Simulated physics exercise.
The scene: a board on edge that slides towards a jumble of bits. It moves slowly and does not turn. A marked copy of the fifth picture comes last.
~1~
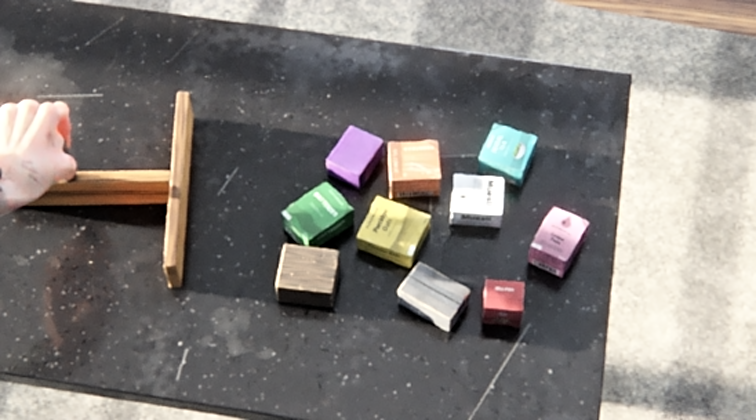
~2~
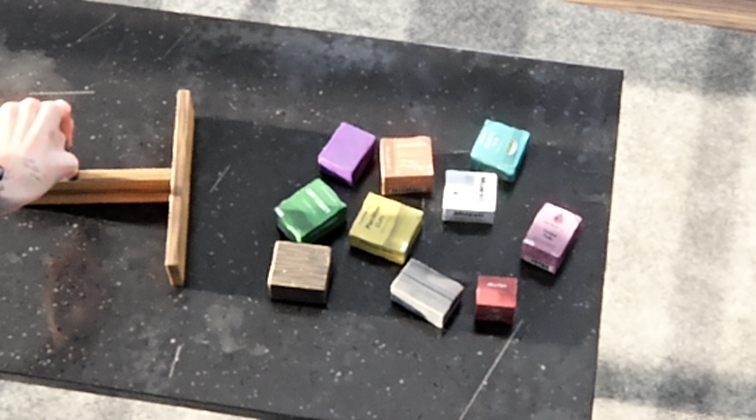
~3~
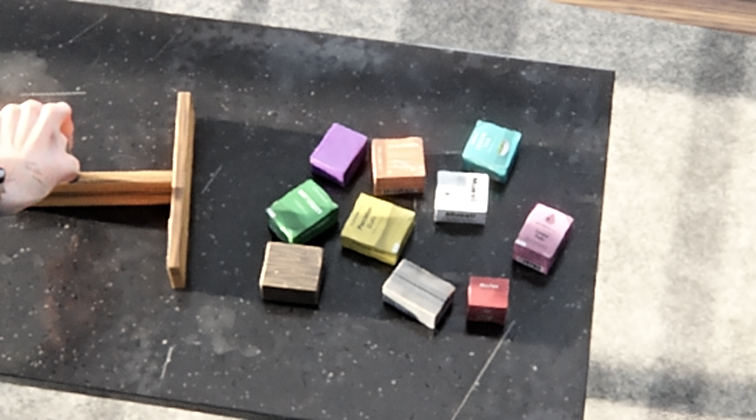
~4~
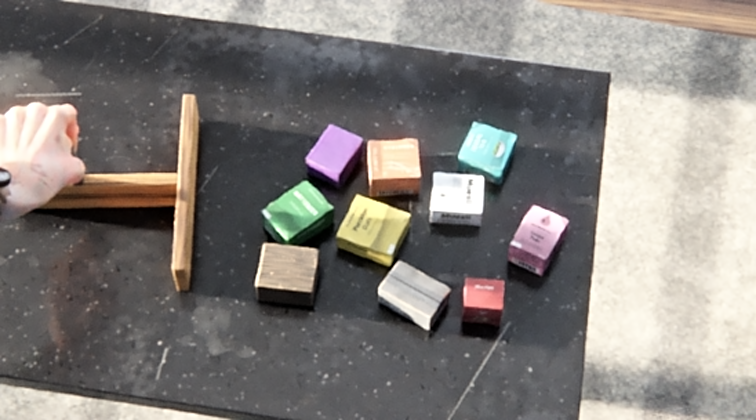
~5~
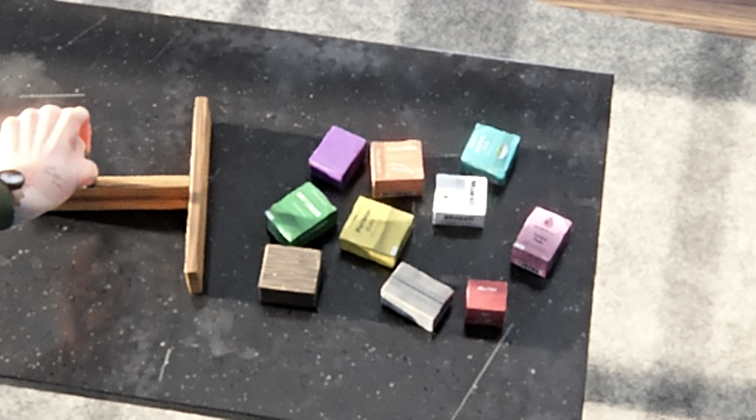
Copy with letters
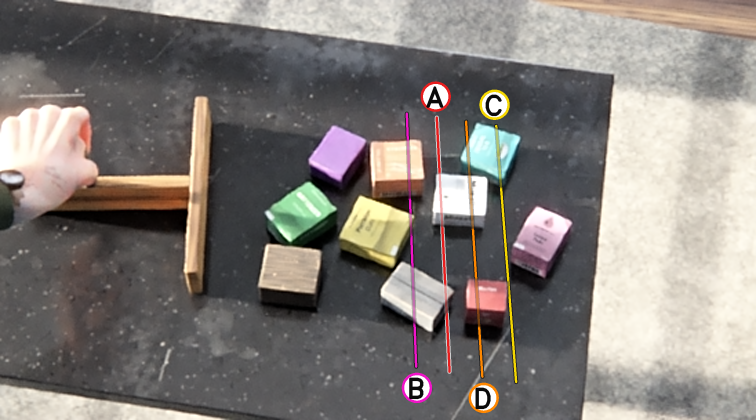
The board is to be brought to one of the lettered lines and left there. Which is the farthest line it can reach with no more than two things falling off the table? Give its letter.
D.
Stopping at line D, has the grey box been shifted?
Yes.
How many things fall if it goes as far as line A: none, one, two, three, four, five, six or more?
The count is none.
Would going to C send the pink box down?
Yes.
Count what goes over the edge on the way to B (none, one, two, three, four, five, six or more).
The count is none.
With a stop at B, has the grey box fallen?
No.
On the copy, A at (443, 238); B at (411, 233); C at (506, 247); D at (474, 242).
On D. First, board (294, 195); black block (329, 280); yellow packet (382, 232).
Then, board (394, 209); red box (541, 301); white packet (521, 195).
Finally, board (470, 220); red box over the edge; pink box over the edge; two fallen.
By contrast, A is within the limit but short; B is within the limit but short; C drops four.
